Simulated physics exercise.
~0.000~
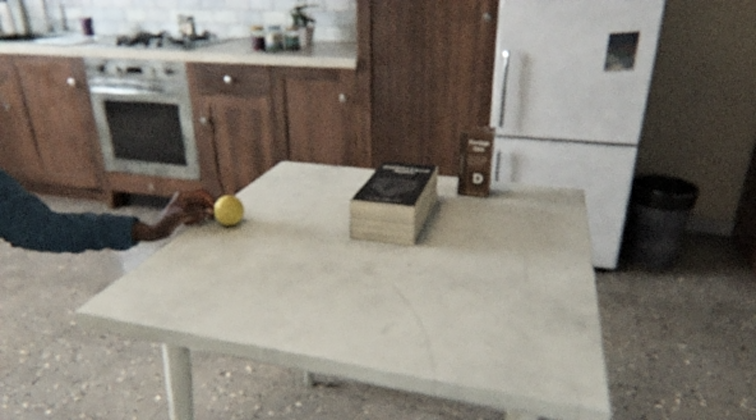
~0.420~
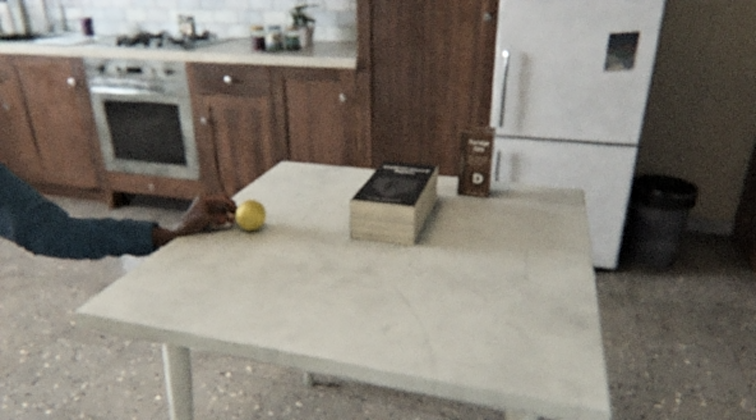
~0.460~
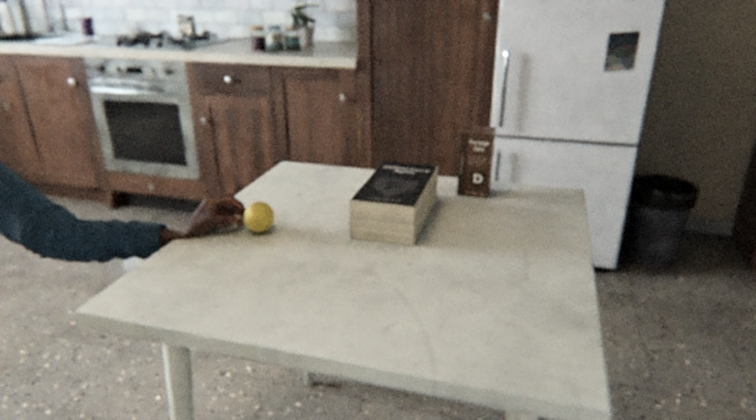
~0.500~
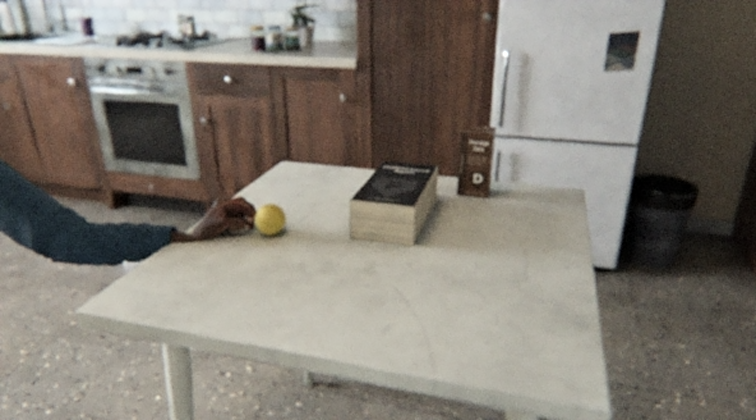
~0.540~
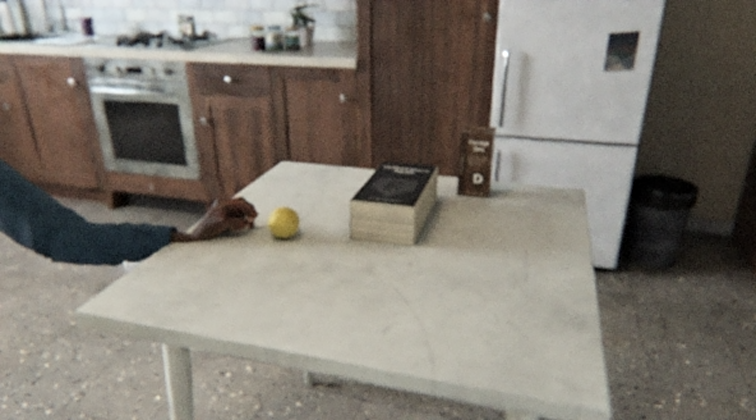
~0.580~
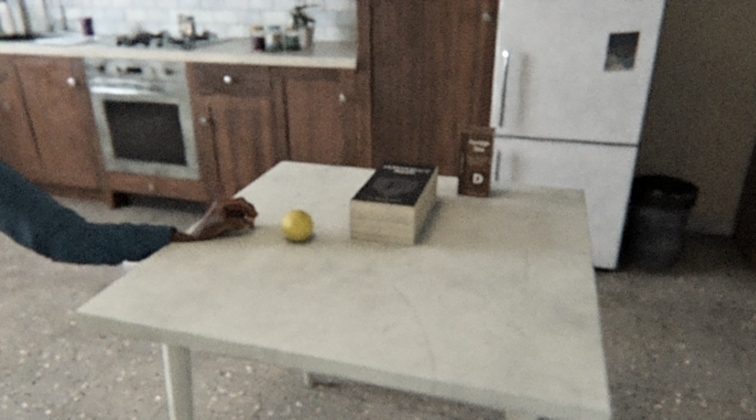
In the video, a hand reaching in from the left pushes a yellow lemon to the right across a pale kitchen table, then lets go, and the lemon keeps moving toward a thick book while the hand stays behind.
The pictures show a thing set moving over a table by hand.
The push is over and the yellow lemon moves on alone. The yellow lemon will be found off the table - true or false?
True.
Around 0.88 s, yellow lemon displaced well along near (407, 249).
Around 1.28 s, yellow lemon displaced well along near (579, 286).
Around 1.68 s, yellow lemon now off the table.
Finally (1.9 s), off the table, yellow lemon.
